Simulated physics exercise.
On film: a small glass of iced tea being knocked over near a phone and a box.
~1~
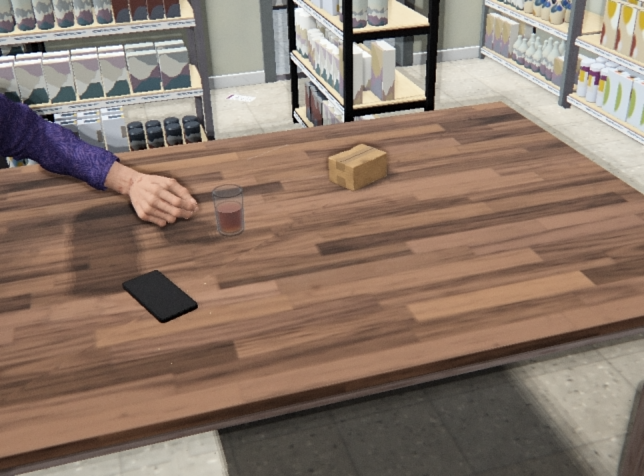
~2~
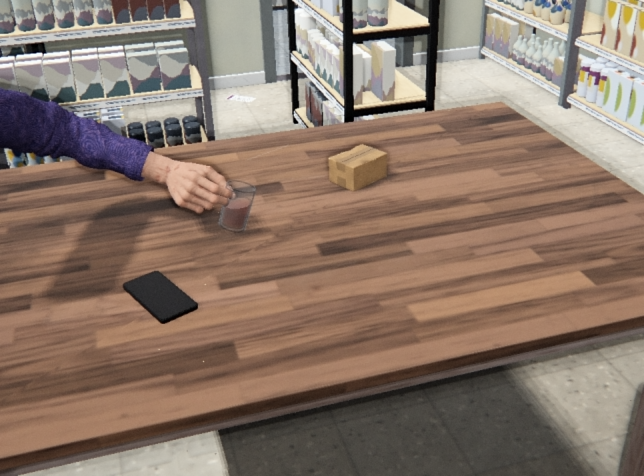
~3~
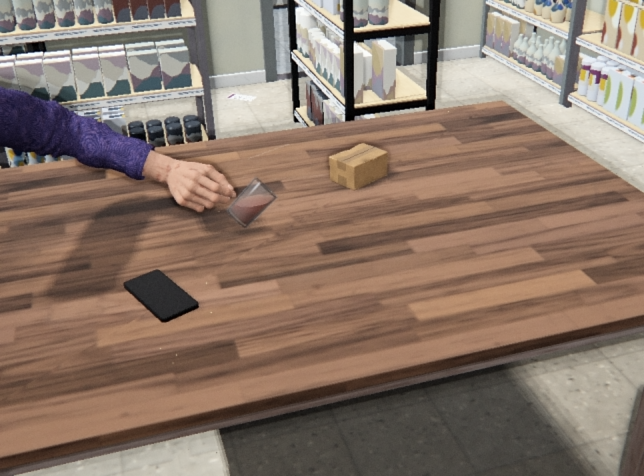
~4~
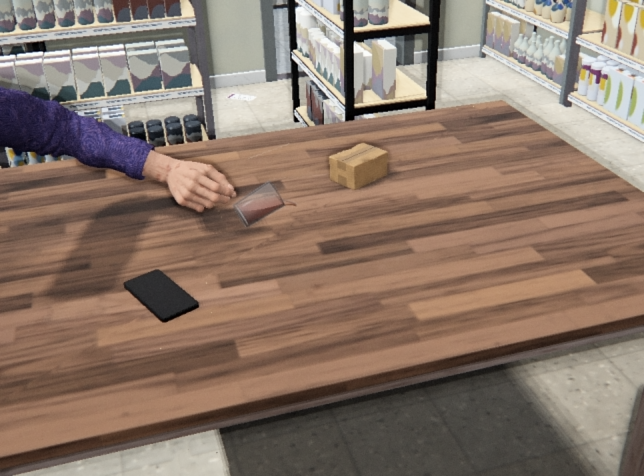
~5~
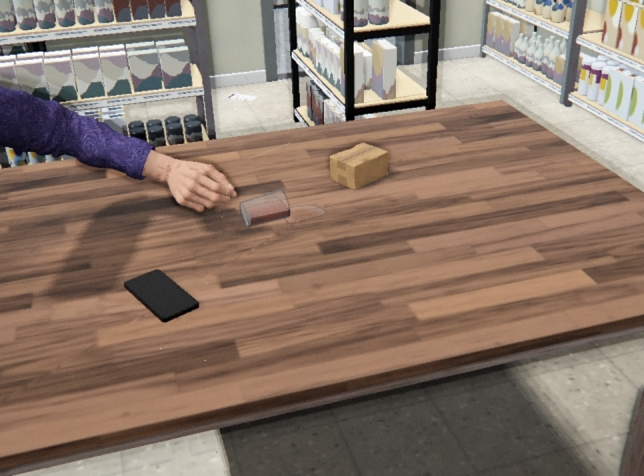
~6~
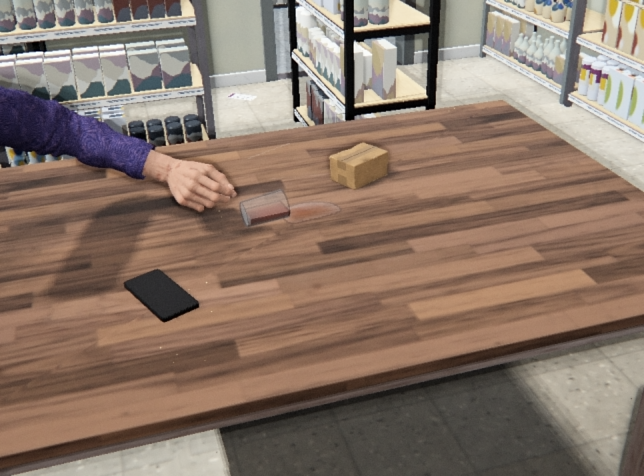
A hand in a purple sleeve pushed a small glass of reddish-brown drink over to the right on a wooden table, and a little liquid spilled toward the box, while the phone stayed still.
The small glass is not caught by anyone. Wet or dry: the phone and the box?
Phone comes out dry, box becomes wet.
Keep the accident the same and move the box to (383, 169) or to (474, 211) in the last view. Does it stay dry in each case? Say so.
Try one - it gets hit; try two - it is not hit.
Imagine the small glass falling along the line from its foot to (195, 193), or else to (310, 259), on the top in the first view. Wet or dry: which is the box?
On the first try it avoids the spill, and on the second try it avoids the spill.
Soon after, the puddle covers about as much as a plate; the phone is dry; the box is wet.
In the end, the puddle covers about as much as a plate; the phone is dry; the box is wet.
